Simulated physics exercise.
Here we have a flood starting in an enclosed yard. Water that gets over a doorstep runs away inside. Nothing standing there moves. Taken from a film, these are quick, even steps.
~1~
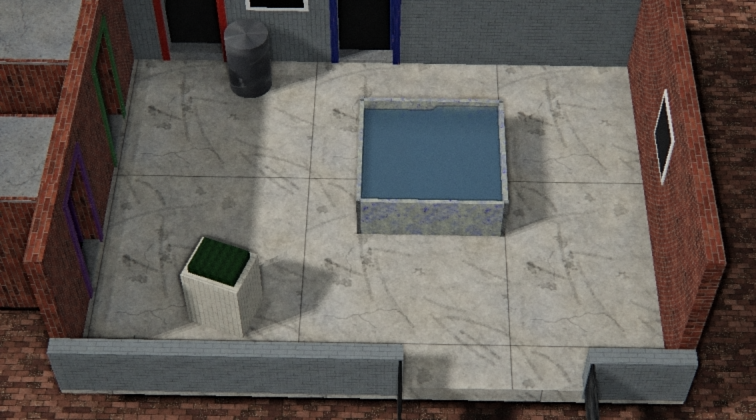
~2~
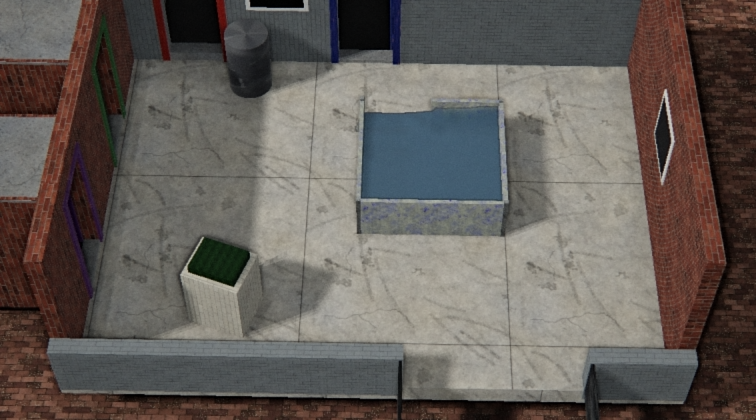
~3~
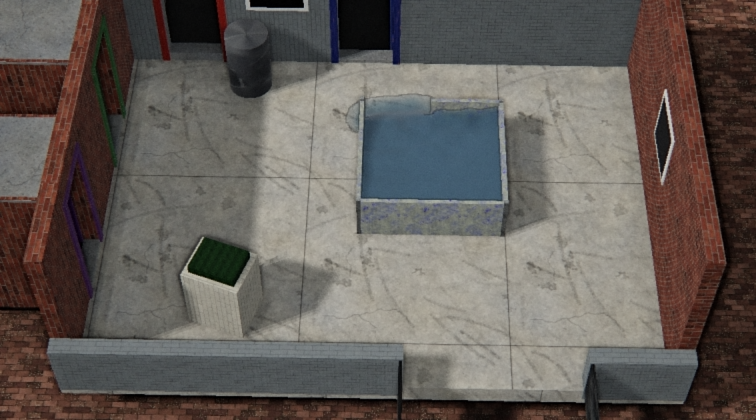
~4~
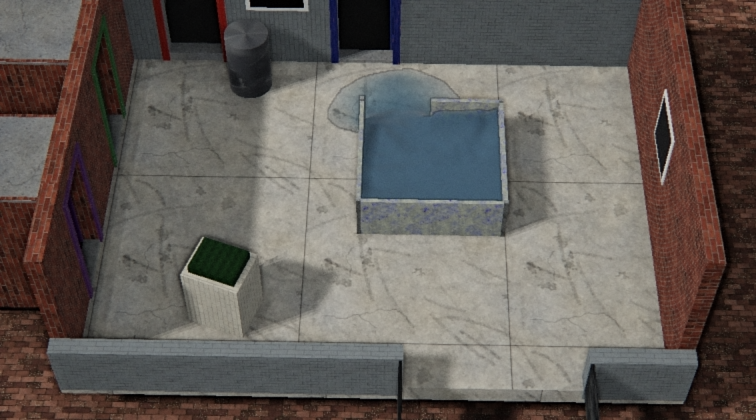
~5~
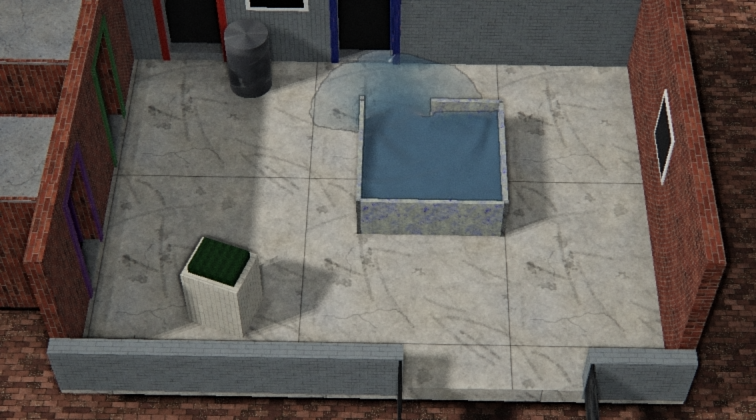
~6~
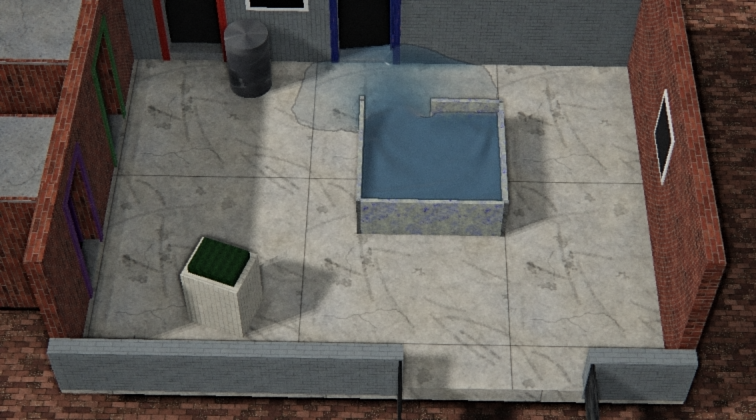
To begin with, still blue water fills an open stone-walled tank in an enclosed yard with a dark barrel and a green-topped box. A gap opens in the tank's far side, and water pours out, fans across the paving to the back wall, and spreads left and right along it.
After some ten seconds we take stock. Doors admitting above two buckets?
Purple door not above, blue door above, red door not above, green door not above.
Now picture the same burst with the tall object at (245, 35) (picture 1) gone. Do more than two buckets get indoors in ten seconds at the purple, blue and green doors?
One by one: The purple one keeps below it, the blue one passes that mark, the green one holds.
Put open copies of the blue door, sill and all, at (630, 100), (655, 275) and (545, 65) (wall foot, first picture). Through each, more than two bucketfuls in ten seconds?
Log: Door one is above the limit; door two is below the limit; door three is below the limit.
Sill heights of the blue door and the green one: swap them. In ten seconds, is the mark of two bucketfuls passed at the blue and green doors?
Well, the blue one tops the limit and the green one remains within the limit.
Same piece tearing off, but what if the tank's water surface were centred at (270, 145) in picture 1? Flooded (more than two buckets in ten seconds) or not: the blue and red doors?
Blue door: Exceeds the limit; red door: Exceeds the limit.
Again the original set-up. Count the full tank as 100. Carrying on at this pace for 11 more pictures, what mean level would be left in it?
About 54 %.
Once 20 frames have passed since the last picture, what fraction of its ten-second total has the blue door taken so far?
Something like 70 in a hundred.
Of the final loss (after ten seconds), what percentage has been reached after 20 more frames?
Around 60 % of the total, roughly.
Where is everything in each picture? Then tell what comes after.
In the first frame, still water in the open tank at (432, 153).
In the second frame, the front is at a hidden place, out from the gap on the open tank's far side.
In the third frame, water pours out on the open tank's far side and has run to (429, 100).
In the fourth frame, water pours out on the open tank's far side and has run to (411, 73).
In the fifth frame, water pours out on the open tank's far side and has run to (382, 52).
In the sixth frame, water pours out on the open tank's far side and has run to (318, 64).
A moment on, water covers 10 % of the floor; the purple door not reached, the blue door far over two buckets in, the red door not reached, the green door not reached.
Next, water covers 20 % of the floor; the purple door not reached, the blue door far over two buckets in, the red door wet at the sill, nothing in, the green door not reached.
Then, water covers 40 % of the floor; the purple door not reached, the blue door far over two buckets in, the red door wet at the sill, nothing in, the green door wet at the sill, nothing in.
Later, water covers 80 % of the floor; the purple door wet at the sill, nothing in, the blue door far over two buckets in, the red door wet at the sill, nothing in, the green door wet at the sill, nothing in.
In the end, water covers 95 % of the floor; the purple door wet at the sill, nothing in, the blue door far over two buckets in, the red door wet at the sill, nothing in, the green door wet at the sill, nothing in.
